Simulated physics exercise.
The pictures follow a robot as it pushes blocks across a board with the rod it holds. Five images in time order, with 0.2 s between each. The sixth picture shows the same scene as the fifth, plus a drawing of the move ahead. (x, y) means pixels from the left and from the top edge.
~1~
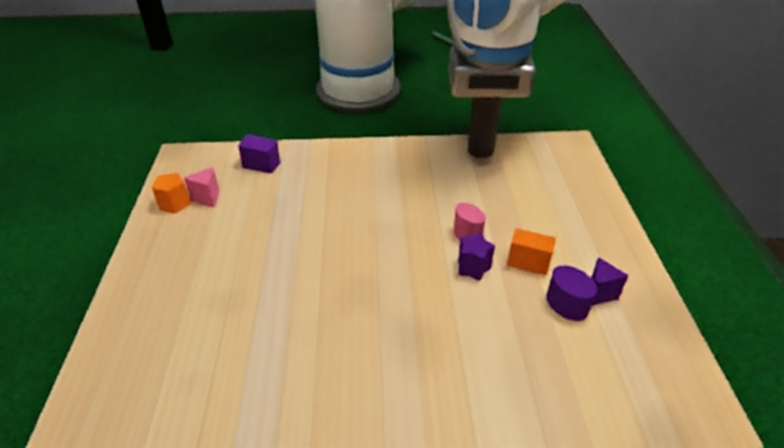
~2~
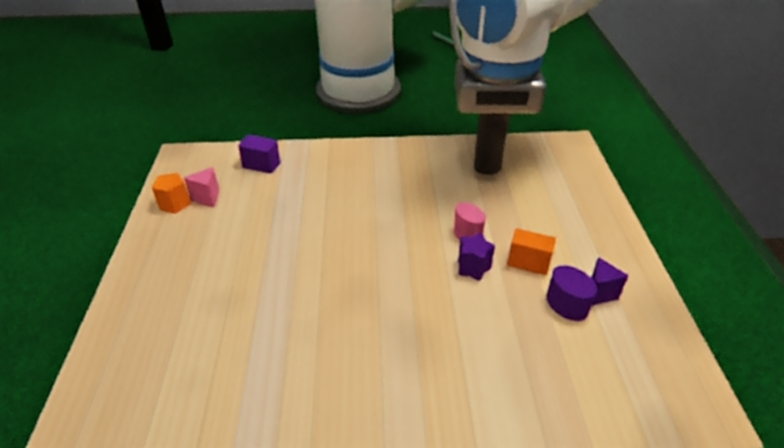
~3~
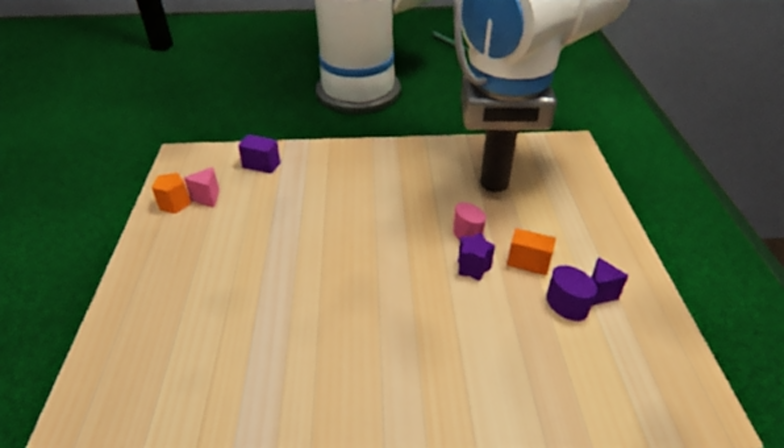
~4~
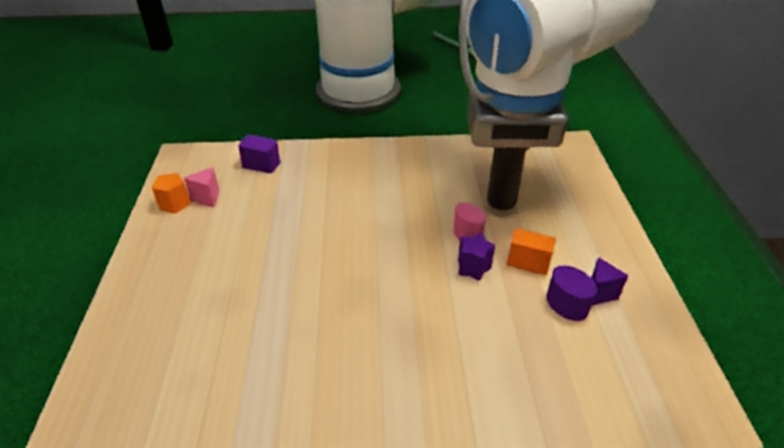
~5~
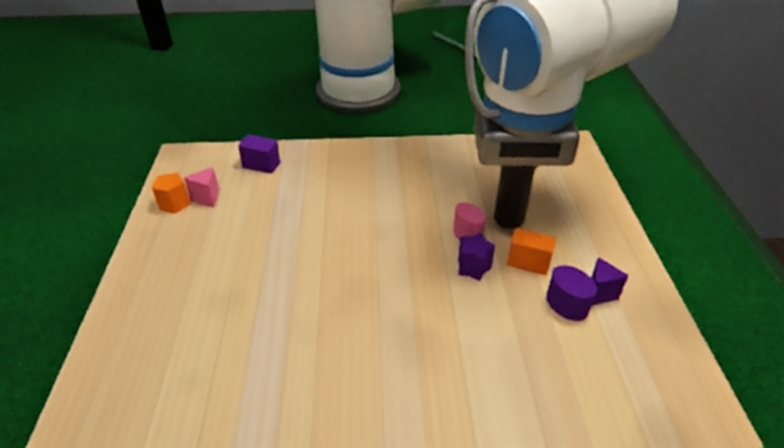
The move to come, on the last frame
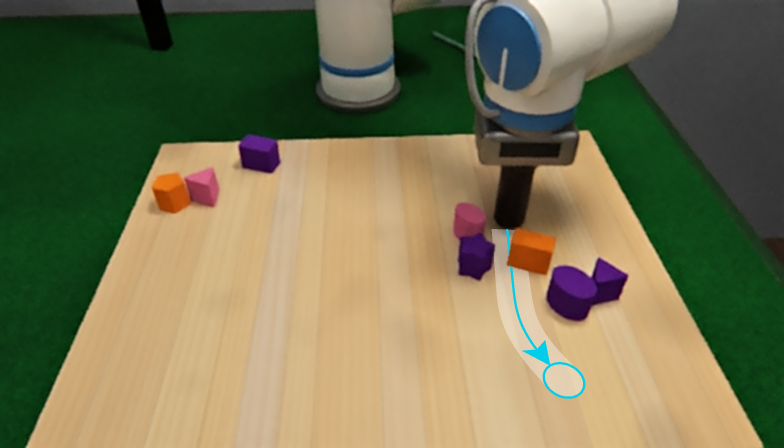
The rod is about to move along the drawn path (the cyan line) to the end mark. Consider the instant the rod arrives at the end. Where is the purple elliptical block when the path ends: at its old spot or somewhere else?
The push reaches it.
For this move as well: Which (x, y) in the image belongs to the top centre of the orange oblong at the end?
I'd guess (549, 267).
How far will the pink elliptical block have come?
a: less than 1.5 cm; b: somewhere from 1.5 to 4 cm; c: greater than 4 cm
Letter a.
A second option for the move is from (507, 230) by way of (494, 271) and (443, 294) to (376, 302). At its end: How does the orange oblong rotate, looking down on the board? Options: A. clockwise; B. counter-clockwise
The correct letter is B.
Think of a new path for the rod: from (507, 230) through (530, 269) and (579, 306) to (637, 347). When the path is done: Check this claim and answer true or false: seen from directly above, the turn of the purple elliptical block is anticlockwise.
My answer: False.
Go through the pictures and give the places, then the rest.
Lower end of the rod at (481, 151), tops of blocks, pink elliptical block at (471, 212), purple star at (476, 245), orange oblong at (534, 240), purple elliptical block at (574, 281), in the first picture.
Rod at (487, 167), blocks as before, in the second picture.
Rod at (494, 184), blocks as before, in the third picture.
Rod at (502, 201), blocks as before, in the fourth picture.
Rod at (509, 219), pink elliptical block at (471, 212), purple star at (476, 245), orange oblong at (534, 240), purple elliptical block at (574, 281), in the fifth picture.
The drawn path runs from (507, 230) over (512, 273) and (522, 324) to (564, 380).
What follows on the original path. One third of the way, rod at (514, 263); orange oblong at (546, 258), turned 85° anticlockwise.
Two thirds of the way, rod at (525, 314); orange oblong at (549, 267), turned 105° anticlockwise; purple elliptical block at (587, 288).
At the end, rod at (568, 369); pink elliptical block not moved; purple star not moved; orange oblong at (549, 267), turned 105° anticlockwise; purple elliptical block at (587, 288).
